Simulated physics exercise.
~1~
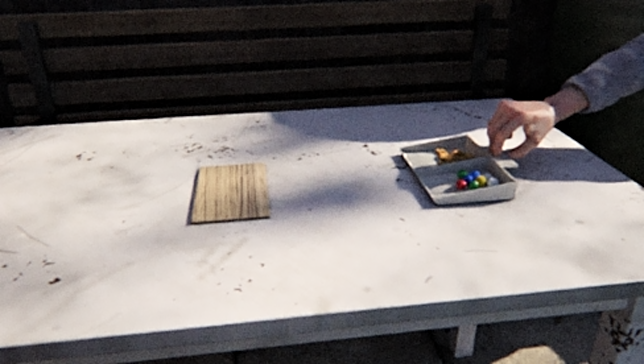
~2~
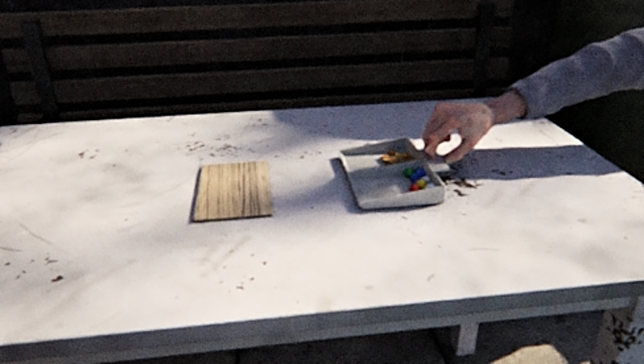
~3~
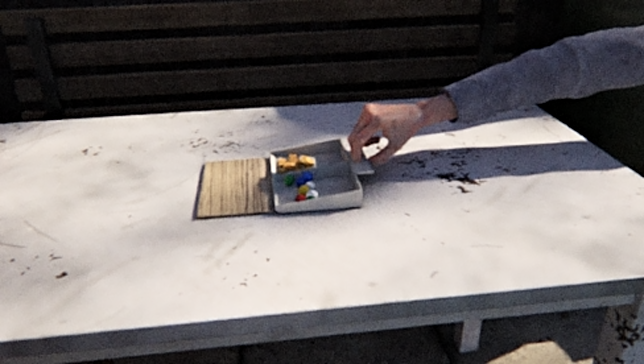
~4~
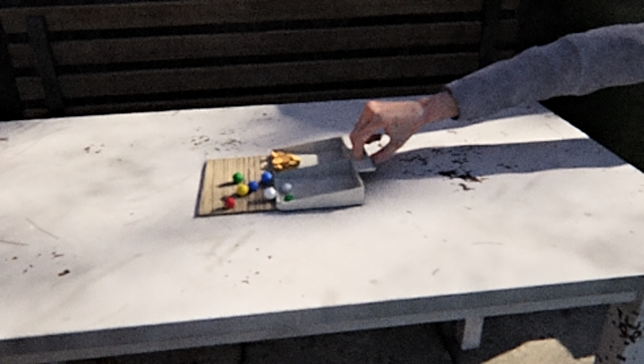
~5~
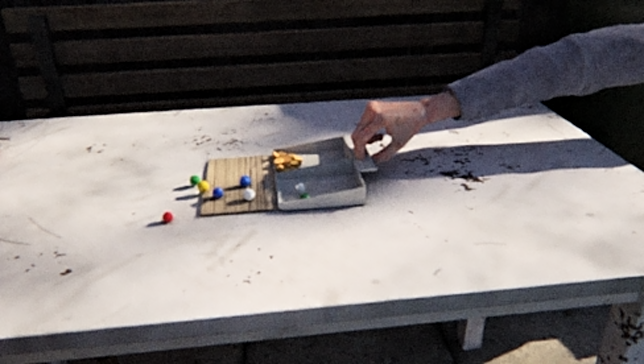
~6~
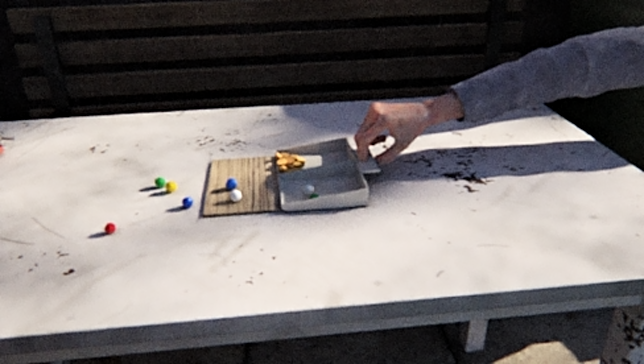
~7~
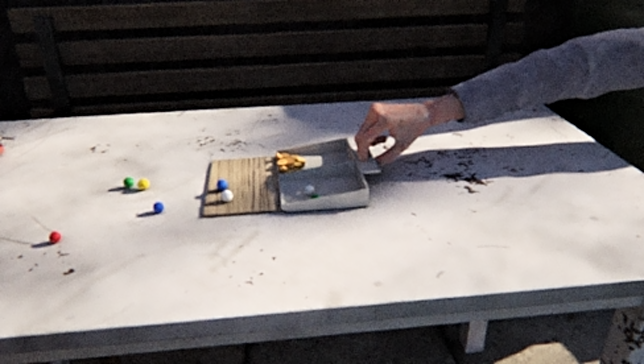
On a pale outdoor table, a hand pushes a divided tray left against a wooden board, sending colourful balls rolling out while orange pieces stay inside.
